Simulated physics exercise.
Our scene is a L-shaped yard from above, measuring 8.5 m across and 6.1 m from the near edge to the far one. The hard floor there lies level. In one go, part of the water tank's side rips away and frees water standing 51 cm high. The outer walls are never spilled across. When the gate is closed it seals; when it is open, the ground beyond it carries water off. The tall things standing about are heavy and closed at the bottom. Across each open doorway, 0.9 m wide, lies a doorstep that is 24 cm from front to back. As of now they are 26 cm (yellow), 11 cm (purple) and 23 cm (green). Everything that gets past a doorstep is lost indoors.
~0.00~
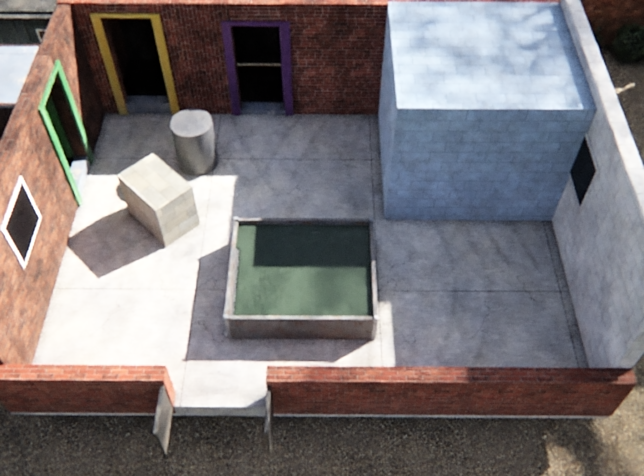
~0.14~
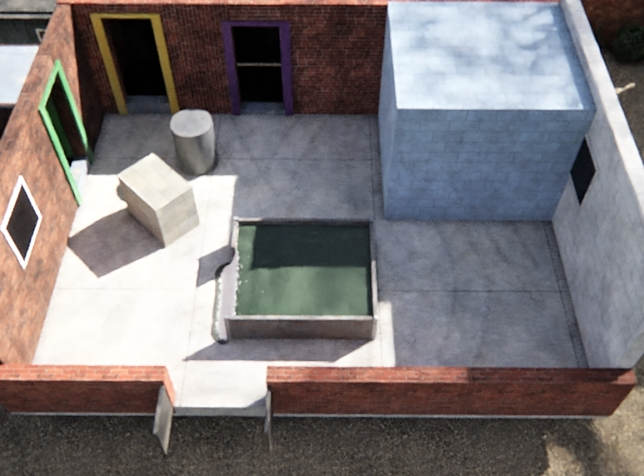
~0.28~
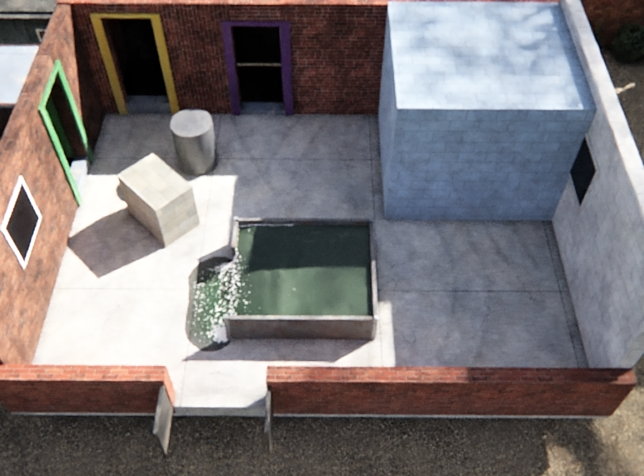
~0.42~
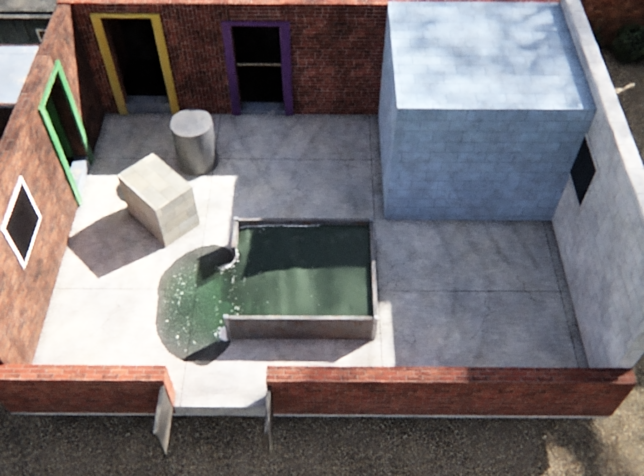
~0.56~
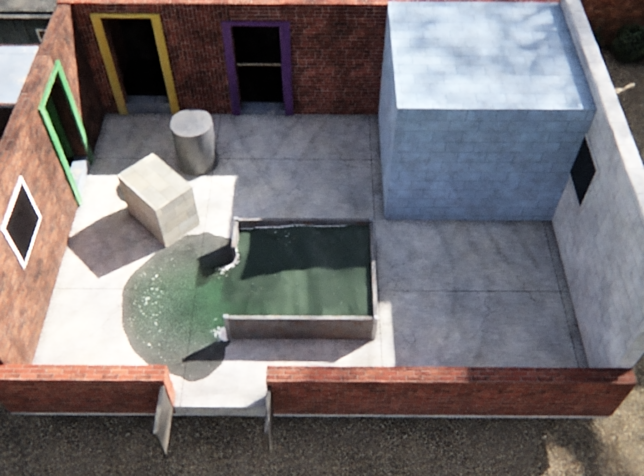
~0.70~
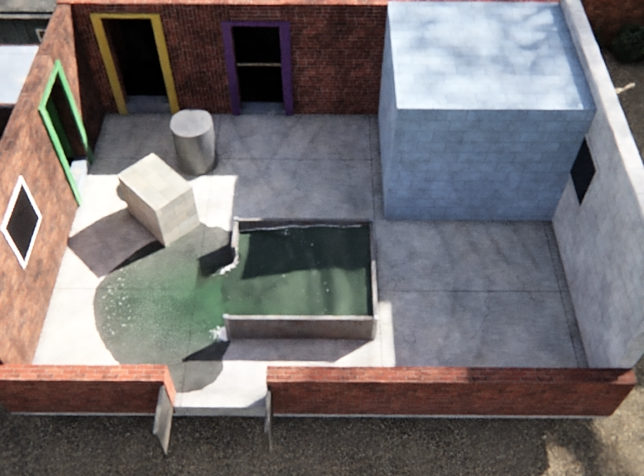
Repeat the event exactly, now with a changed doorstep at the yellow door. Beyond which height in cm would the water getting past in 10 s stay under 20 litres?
I would say 12 cm.
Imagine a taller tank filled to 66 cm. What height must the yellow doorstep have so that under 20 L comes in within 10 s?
About 16 centimetres.
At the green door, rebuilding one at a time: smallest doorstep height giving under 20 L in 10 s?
Door green, min height approx. 6.0 cm.
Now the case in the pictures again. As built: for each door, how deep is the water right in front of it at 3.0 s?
Depths in cm: Yellow 0, purple 0, green 8.
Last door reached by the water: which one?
Last comes the purple one.
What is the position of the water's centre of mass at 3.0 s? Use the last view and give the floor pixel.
(184, 294).
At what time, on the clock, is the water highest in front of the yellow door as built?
Around 5.0 seconds.
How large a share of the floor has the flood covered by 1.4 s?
Around 20 per cent of the free floor.
After 1.4 s water covers 20 % of the floor, deepest (28 cm) near (227, 319); it has not reached the yellow door.
After 3.0 s water covers 30 % of the floor, deepest (28 cm) near (47, 358); it has not reached the yellow door.
After 10.0 s water covers 75 % of the floor, deepest (10 cm) near (55, 289); 8 cm at the yellow door, 0 litres in over its 26 cm doorstep.
At the yellow door as built, the water arrived by 3.4 s and peaked near 17 cm at 5.2 s.
With a doorstep of 10 cm, 41 litres would have come in within the 10 s; with 13.5 cm, 8 litres. So under 20 litres takes about 12 cm.
